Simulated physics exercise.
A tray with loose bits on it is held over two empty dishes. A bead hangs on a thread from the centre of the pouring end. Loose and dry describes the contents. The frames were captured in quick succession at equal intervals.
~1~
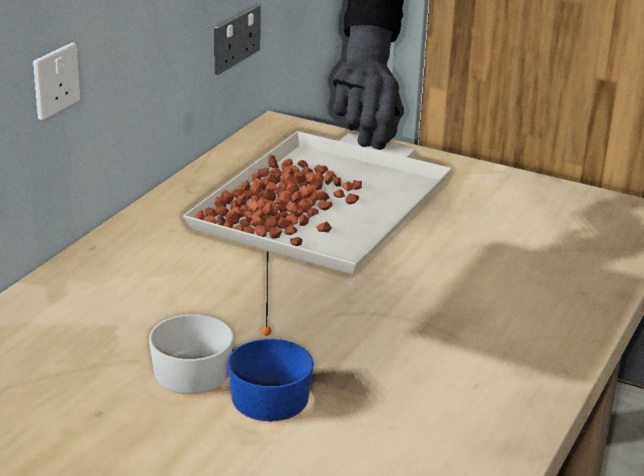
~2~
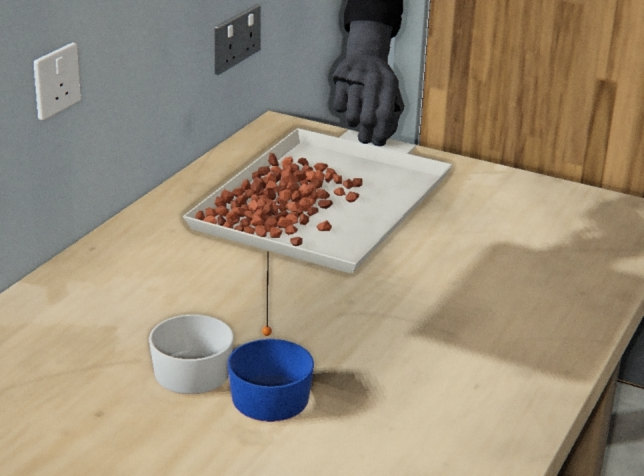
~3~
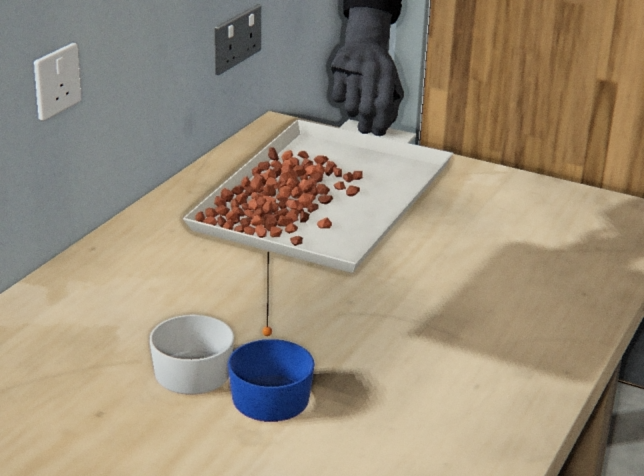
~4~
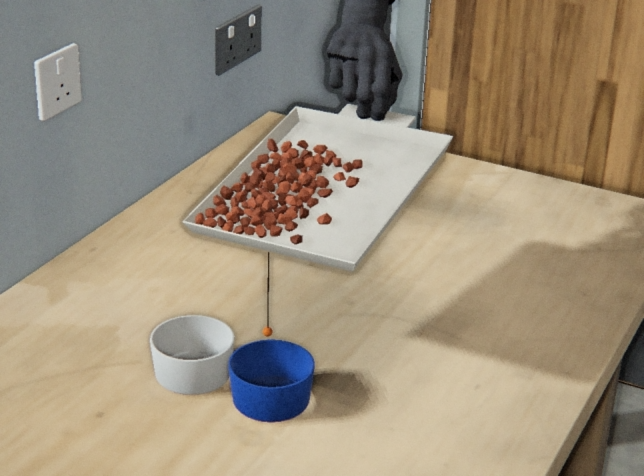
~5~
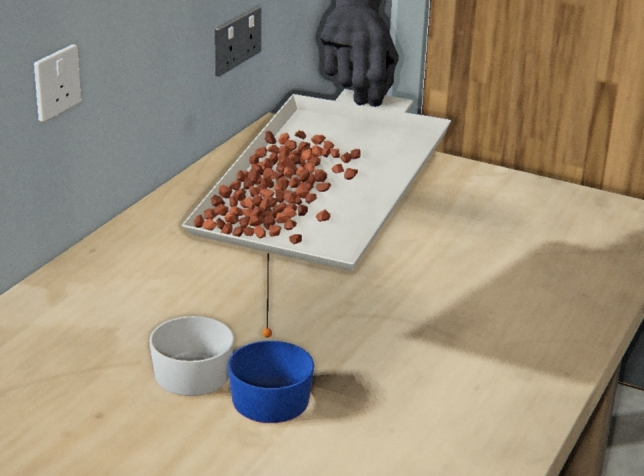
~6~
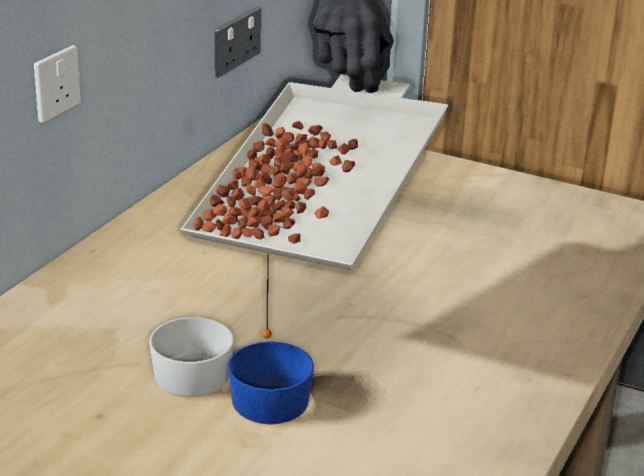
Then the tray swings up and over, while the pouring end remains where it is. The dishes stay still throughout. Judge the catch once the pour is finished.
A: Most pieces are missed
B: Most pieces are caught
Most pieces are caught.
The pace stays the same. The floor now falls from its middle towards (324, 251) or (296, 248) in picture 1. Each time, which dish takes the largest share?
The right-side dish first and The right-side dish second.
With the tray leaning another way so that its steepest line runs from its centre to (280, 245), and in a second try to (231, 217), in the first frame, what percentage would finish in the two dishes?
The first try would leave around 60 per cent there, the second around 50 per cent.
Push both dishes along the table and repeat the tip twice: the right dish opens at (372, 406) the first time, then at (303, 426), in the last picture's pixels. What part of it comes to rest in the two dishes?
I'd expect some 0 percent, and then some 0 percent.
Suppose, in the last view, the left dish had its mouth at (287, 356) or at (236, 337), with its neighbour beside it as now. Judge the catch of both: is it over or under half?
A minority, then a minority.
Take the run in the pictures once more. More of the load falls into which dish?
That's going to be the left-positioned one.
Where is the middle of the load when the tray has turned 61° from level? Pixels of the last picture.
Somewhere around pixel (237, 203) in the last picture.
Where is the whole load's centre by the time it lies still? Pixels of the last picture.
I'd say the middle ends up at about (193, 373).
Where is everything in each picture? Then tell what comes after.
In the first frame, corners of the pouring end (192, 215) and (352, 259), level; middle of the load (281, 201), bits of crushed brick; left dish (169, 372); right dish (250, 399); bead on its thread (267, 331).
In the second frame, corners of the pouring end (192, 215) and (352, 259), level; middle of the load (281, 200).
In the third frame, corners of the pouring end (192, 217) and (352, 259), tipped barely, lowest at the left corner; middle of the load (282, 196).
In the fourth frame, corners of the pouring end (191, 220) and (351, 258), tipped a little, lowest at the left corner; middle of the load (281, 192).
In the fifth frame, corners of the pouring end (190, 223) and (350, 258), tipped a little, lowest at the left corner; middle of the load (280, 187).
In the sixth frame, corners of the pouring end (189, 226) and (348, 259), tipped clearly, lowest at the left corner; middle of the load (278, 183); left dish (170, 375); right dish (250, 402).
Just after the last frame, tray tipped steeply; almost all on the tray; just a few in the air.
A moment on, tray tipped right over; just a few on the tray; about a tenth in the right dish; roughly half in the left dish; roughly a quarter outside both; about a tenth in the air.
Further on, tray tipped past a quarter turn; about a tenth in the right dish; roughly two thirds in the left dish; roughly a quarter outside both.
When it is over, tray tipped past a quarter turn; about a tenth in the right dish; roughly two thirds in the left dish; roughly a quarter outside both.
